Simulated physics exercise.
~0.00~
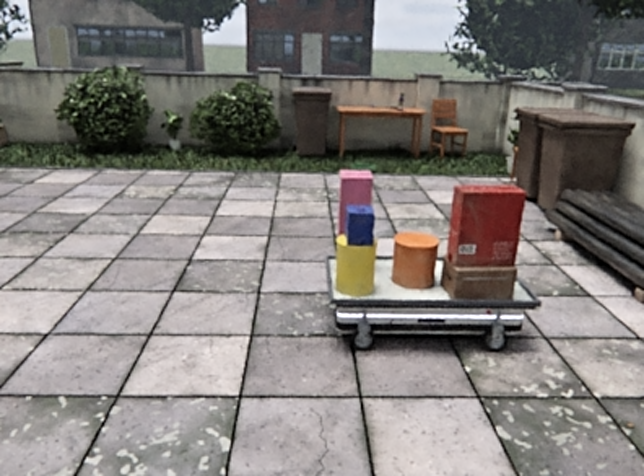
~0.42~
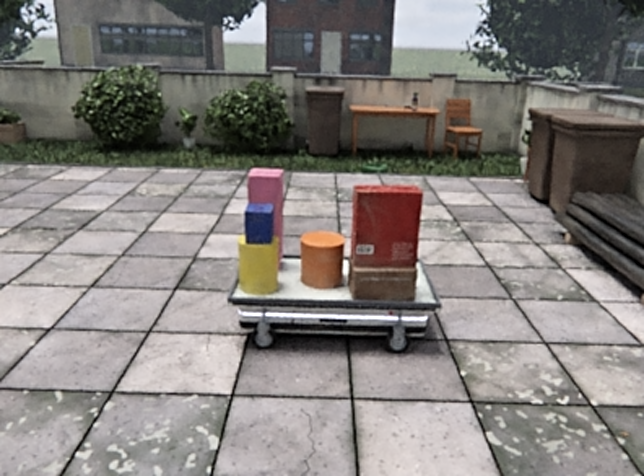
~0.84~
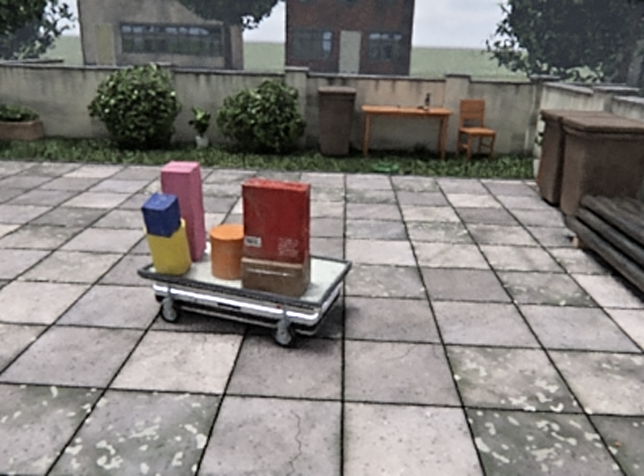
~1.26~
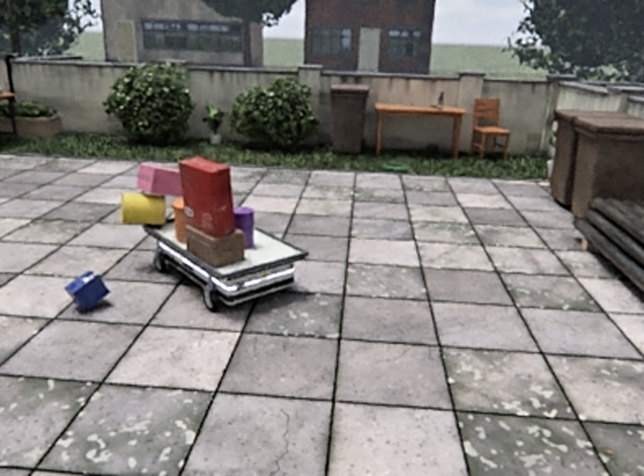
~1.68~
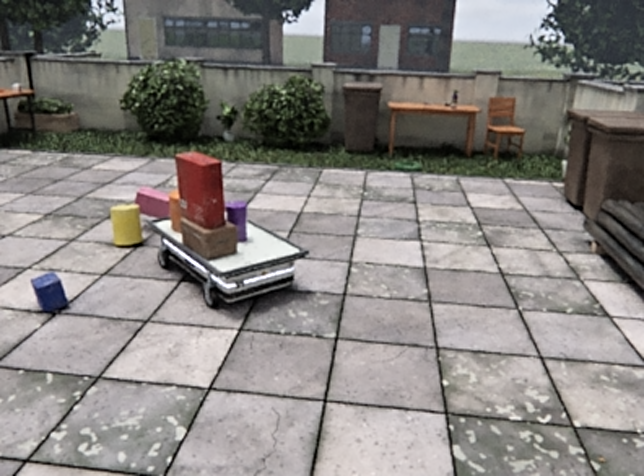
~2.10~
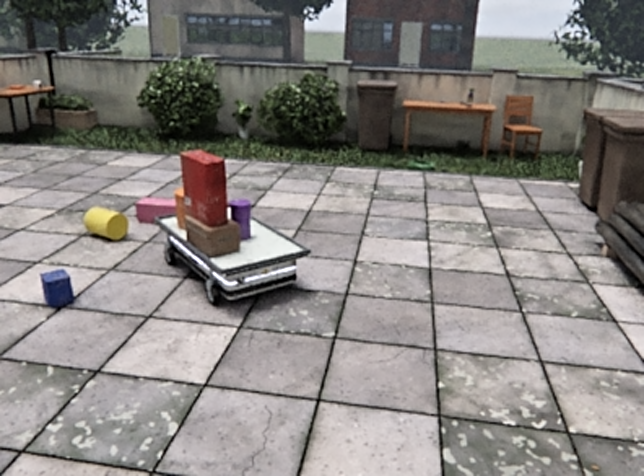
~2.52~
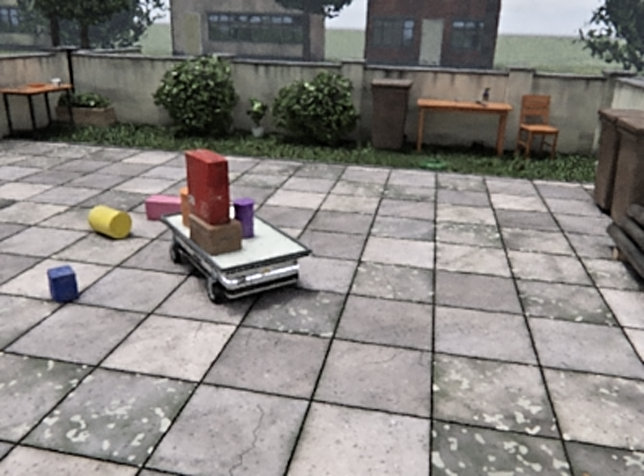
In the video, a flat cart carrying colourful blocks and cylinders moves left across a paved yard, then turns, and the blue block, yellow cylinder and pink box topple off its left side. The cart stops with the red box, brown box, orange cylinder and purple cylinder still aboard.
